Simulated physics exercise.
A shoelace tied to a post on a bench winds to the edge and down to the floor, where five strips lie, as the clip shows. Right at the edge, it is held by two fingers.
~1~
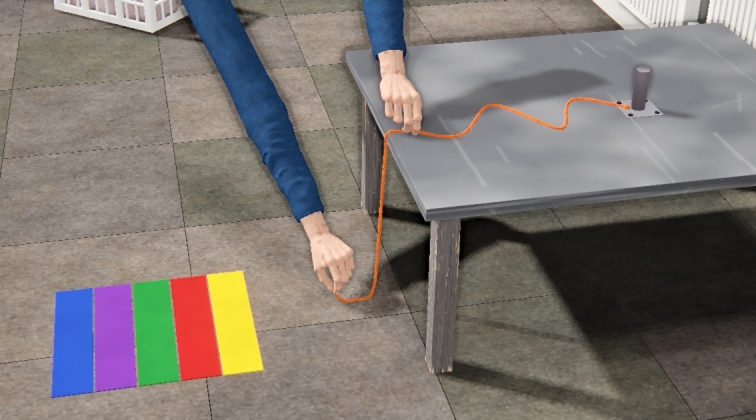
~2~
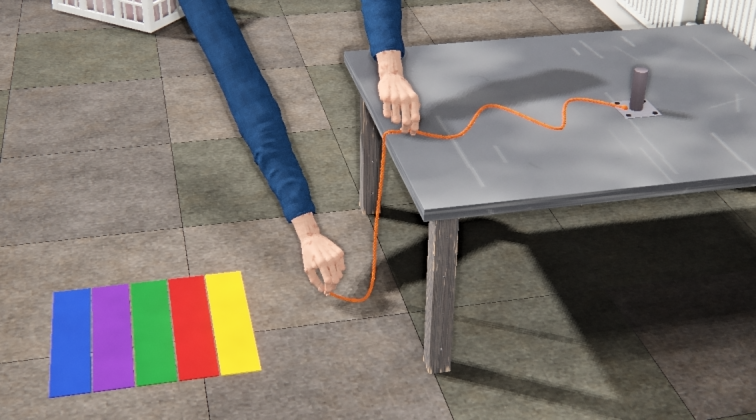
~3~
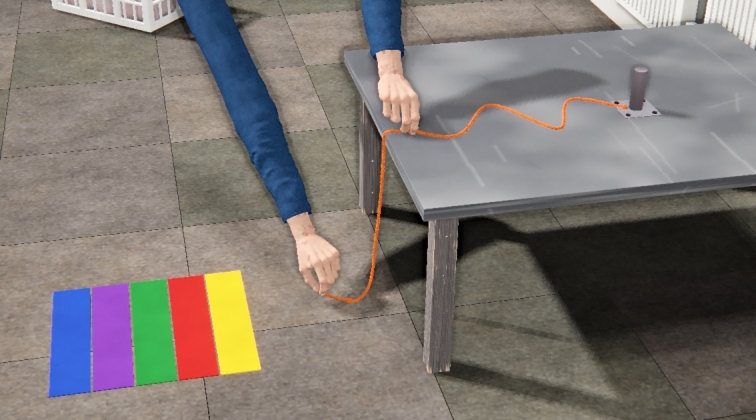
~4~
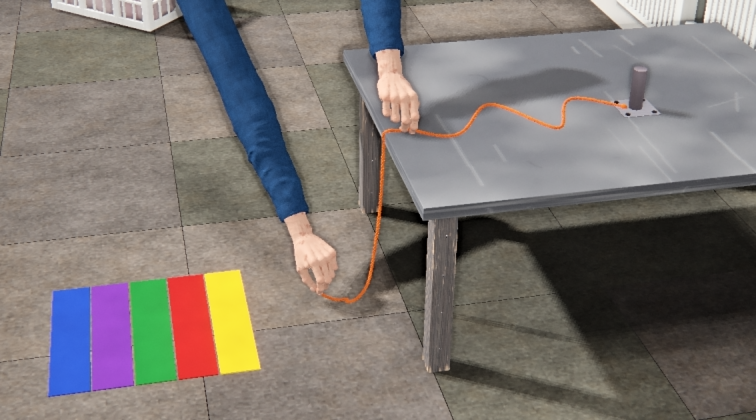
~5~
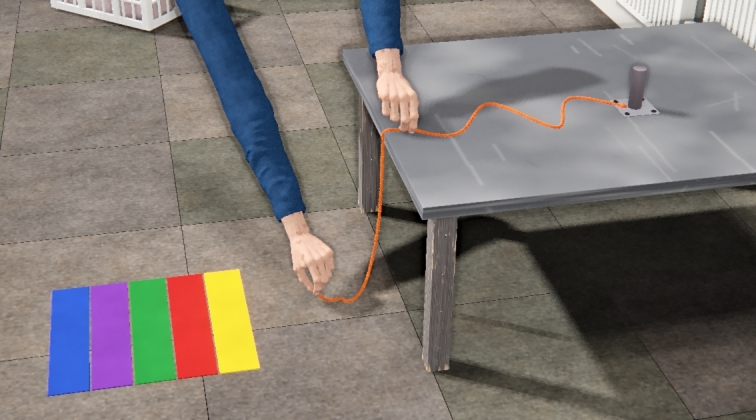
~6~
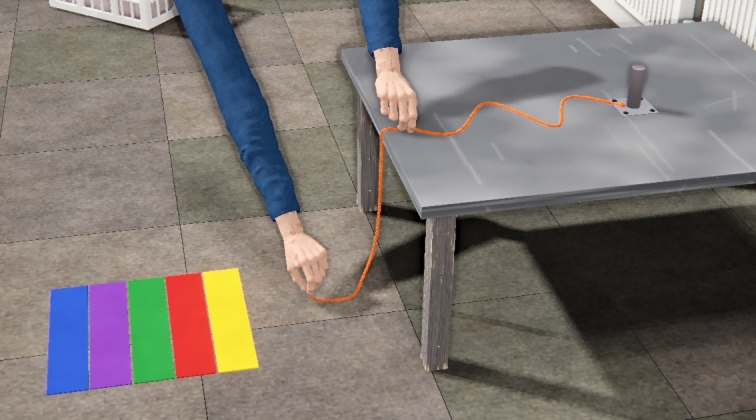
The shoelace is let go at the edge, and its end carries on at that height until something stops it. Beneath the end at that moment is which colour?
Beneath it is blue.
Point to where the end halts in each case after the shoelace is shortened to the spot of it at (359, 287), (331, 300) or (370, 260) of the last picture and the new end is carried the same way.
Case by case: Close to (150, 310), (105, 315) and (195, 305).
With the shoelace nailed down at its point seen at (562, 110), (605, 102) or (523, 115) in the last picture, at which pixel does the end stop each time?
(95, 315); (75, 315); (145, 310).
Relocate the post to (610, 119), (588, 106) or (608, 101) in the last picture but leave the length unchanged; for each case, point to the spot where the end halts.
In order, near (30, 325), (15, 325) and (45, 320).
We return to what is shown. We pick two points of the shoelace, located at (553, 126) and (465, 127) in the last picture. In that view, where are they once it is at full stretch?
First near (498, 119), second near (362, 146).
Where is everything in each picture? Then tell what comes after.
The first frame shows end (334, 289); yellow (240, 353); red (199, 358); green (157, 363); purple (115, 369); blue (73, 374).
The second frame shows end (325, 291); shoelace through (581, 100) (550, 128) (478, 113) (417, 132) (380, 195) (374, 272).
The third frame shows end (320, 291).
The fourth frame shows end (317, 290); shoelace through (581, 99) (549, 126) (478, 112) (417, 131) (381, 194) (371, 271).
The fifth frame shows end (314, 290).
The sixth frame shows end (308, 290); shoelace through (579, 97) (547, 125) (476, 111) (415, 129) (380, 192) (366, 269).
A little later, end near (142, 309); over green.
Next, end near (94, 315); over purple.
When it is tight, end near (66, 318); over blue. It gets as far as the blue strip.
